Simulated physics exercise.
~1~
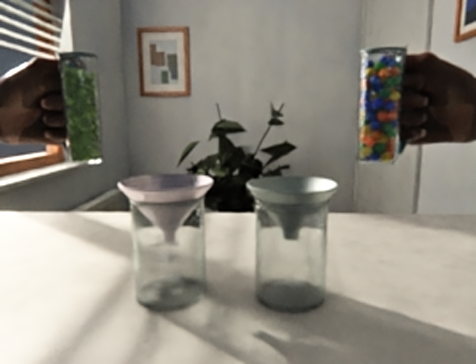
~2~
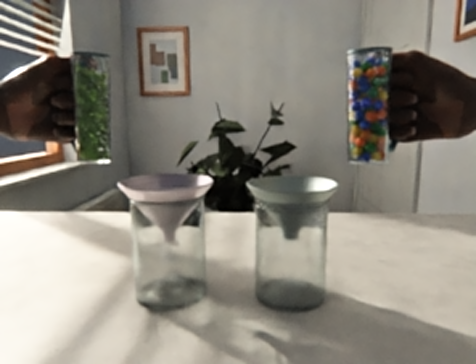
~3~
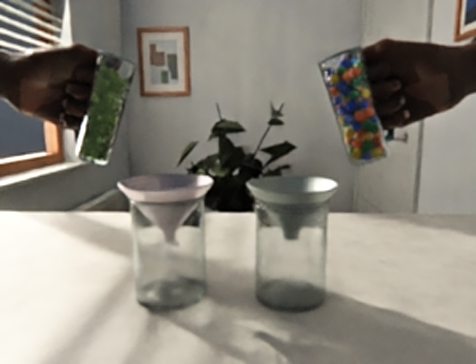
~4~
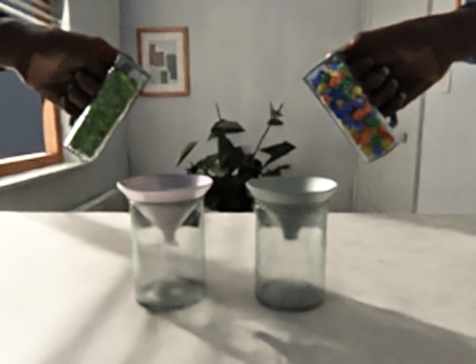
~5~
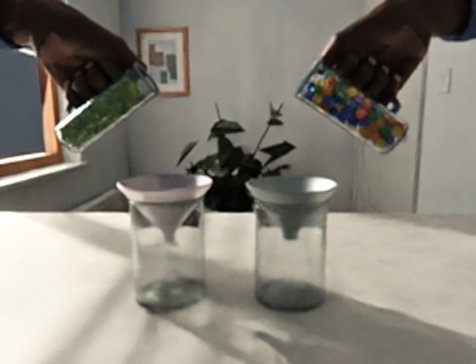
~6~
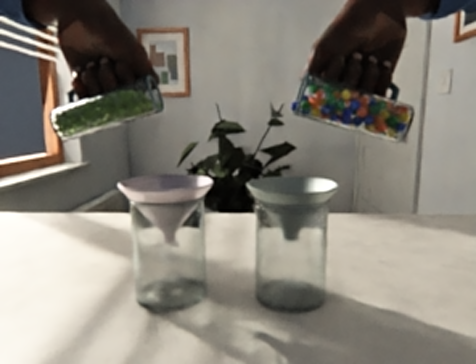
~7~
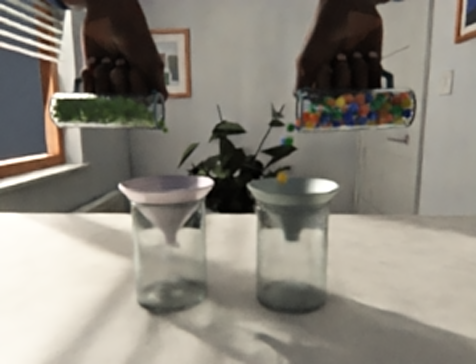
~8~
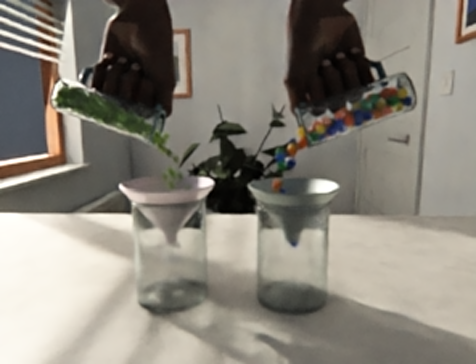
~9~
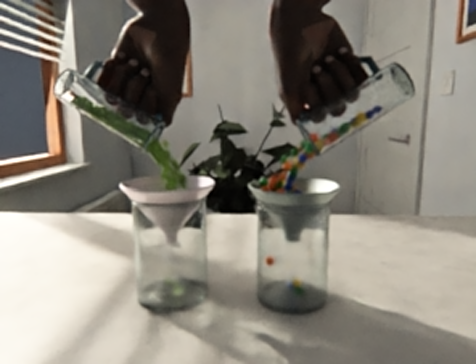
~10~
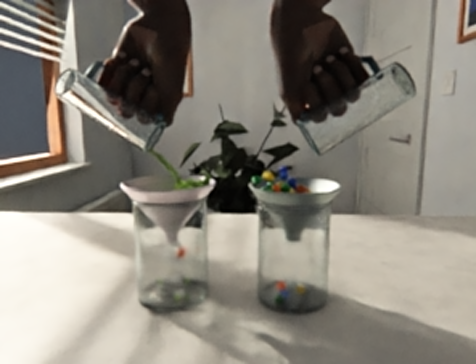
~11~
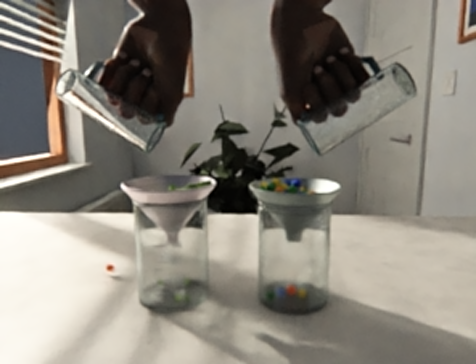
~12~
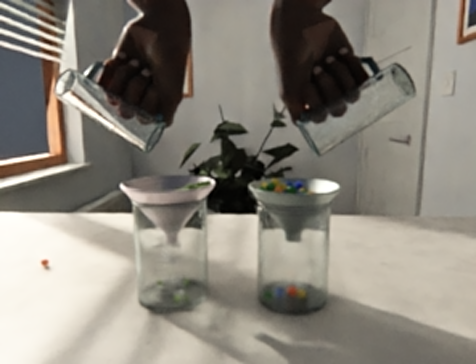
Two hands tip cups of colorful beads into funnels, where most stay stuck above the jars.
